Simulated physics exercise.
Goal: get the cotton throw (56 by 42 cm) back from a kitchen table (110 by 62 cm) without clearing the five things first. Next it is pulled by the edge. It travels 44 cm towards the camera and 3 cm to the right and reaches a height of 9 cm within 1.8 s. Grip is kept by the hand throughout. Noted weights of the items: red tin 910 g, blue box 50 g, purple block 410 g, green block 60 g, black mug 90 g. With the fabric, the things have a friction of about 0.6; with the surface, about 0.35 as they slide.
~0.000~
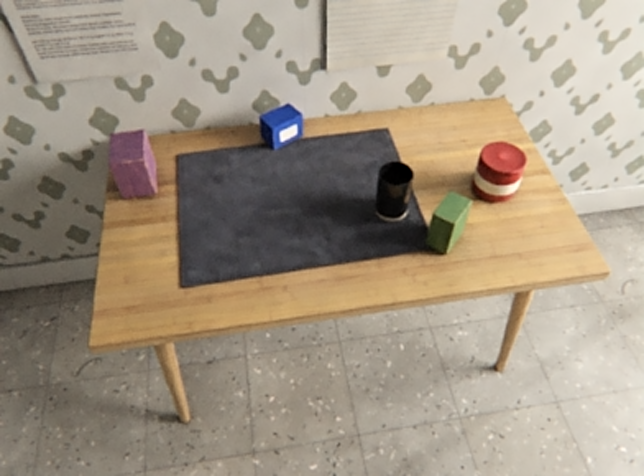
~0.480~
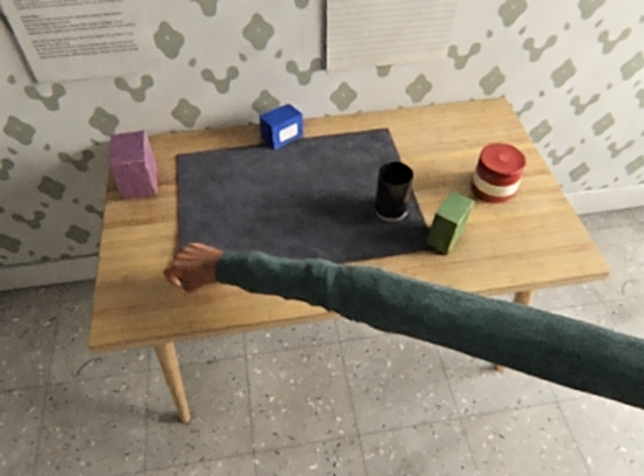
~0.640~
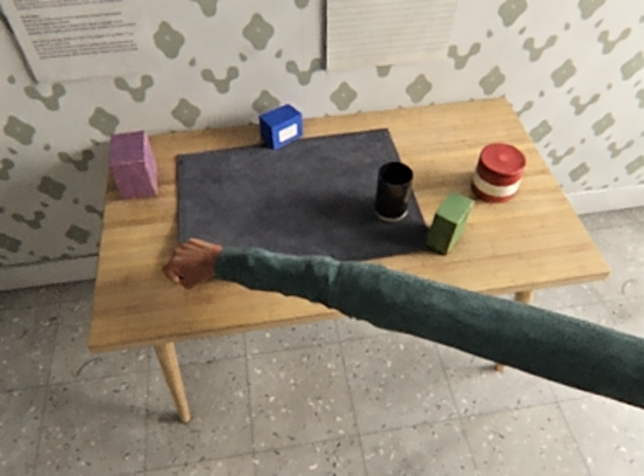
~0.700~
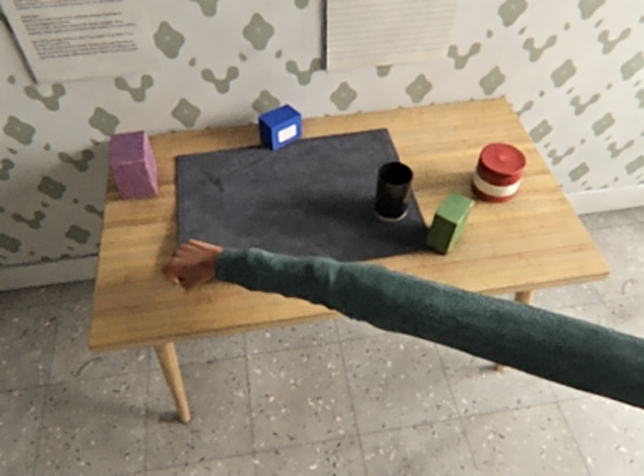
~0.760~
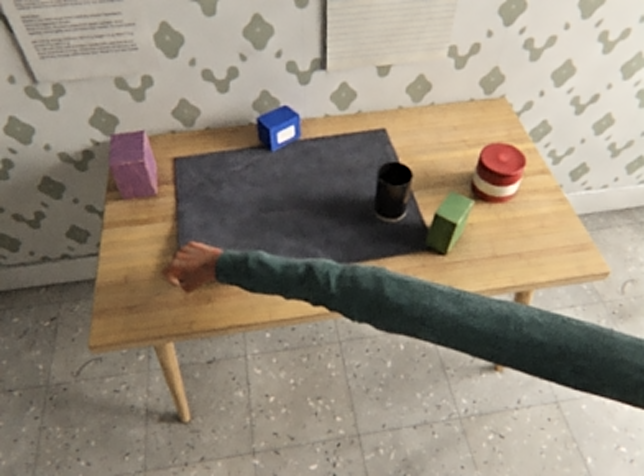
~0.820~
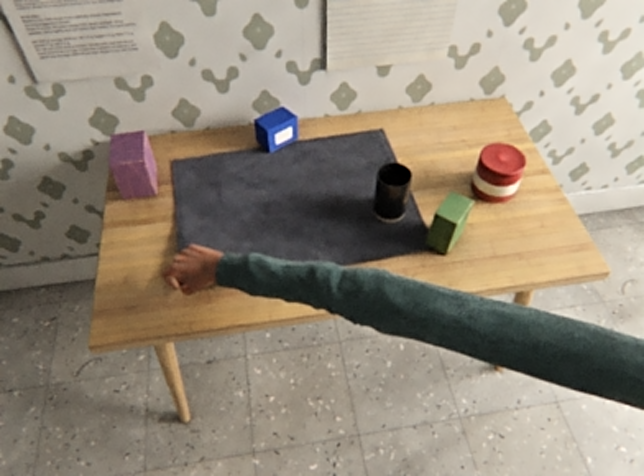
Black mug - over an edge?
It will still be on the surface.
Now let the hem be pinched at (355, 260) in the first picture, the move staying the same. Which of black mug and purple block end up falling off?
Black mug: Off the top; purple block: Still on top.
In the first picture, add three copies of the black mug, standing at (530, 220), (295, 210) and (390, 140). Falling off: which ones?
Still on top, off the top, still on top.
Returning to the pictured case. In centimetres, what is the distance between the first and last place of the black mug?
For the black mug, it's 25 cm.
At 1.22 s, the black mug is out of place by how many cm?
About: Black mug 4 cm.
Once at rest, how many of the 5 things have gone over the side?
Total: 0.
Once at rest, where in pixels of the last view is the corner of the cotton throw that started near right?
It settles at roughly (406, 307).
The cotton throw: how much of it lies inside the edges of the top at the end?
Around 35 percent.
At 1.2 s, 100 % of the cotton throw is still over the top; black mug 4 cm off its start, blue box 10 cm off its start.
At 1.6 s, 85 % of the cotton throw is still over the top; black mug 12 cm off its start, blue box 20 cm off its start, green block 2 cm off its start.
At 2.0 s, 55 % of the cotton throw is still over the top; black mug 22 cm off its start at (349, 241), blue box 20 cm off its start at (228, 161), green block 2 cm off its start at (450, 213).
At 2.4 s, 35 % of the cotton throw is still over the top; black mug 27 cm off its start, blue box 20 cm off its start, green block 2 cm off its start.
At 4.0 s, 35 % of the cotton throw is still over the top; black mug 27 cm off its start at (341, 261), blue box 20 cm off its start at (228, 161), green block 2 cm off its start at (450, 213).
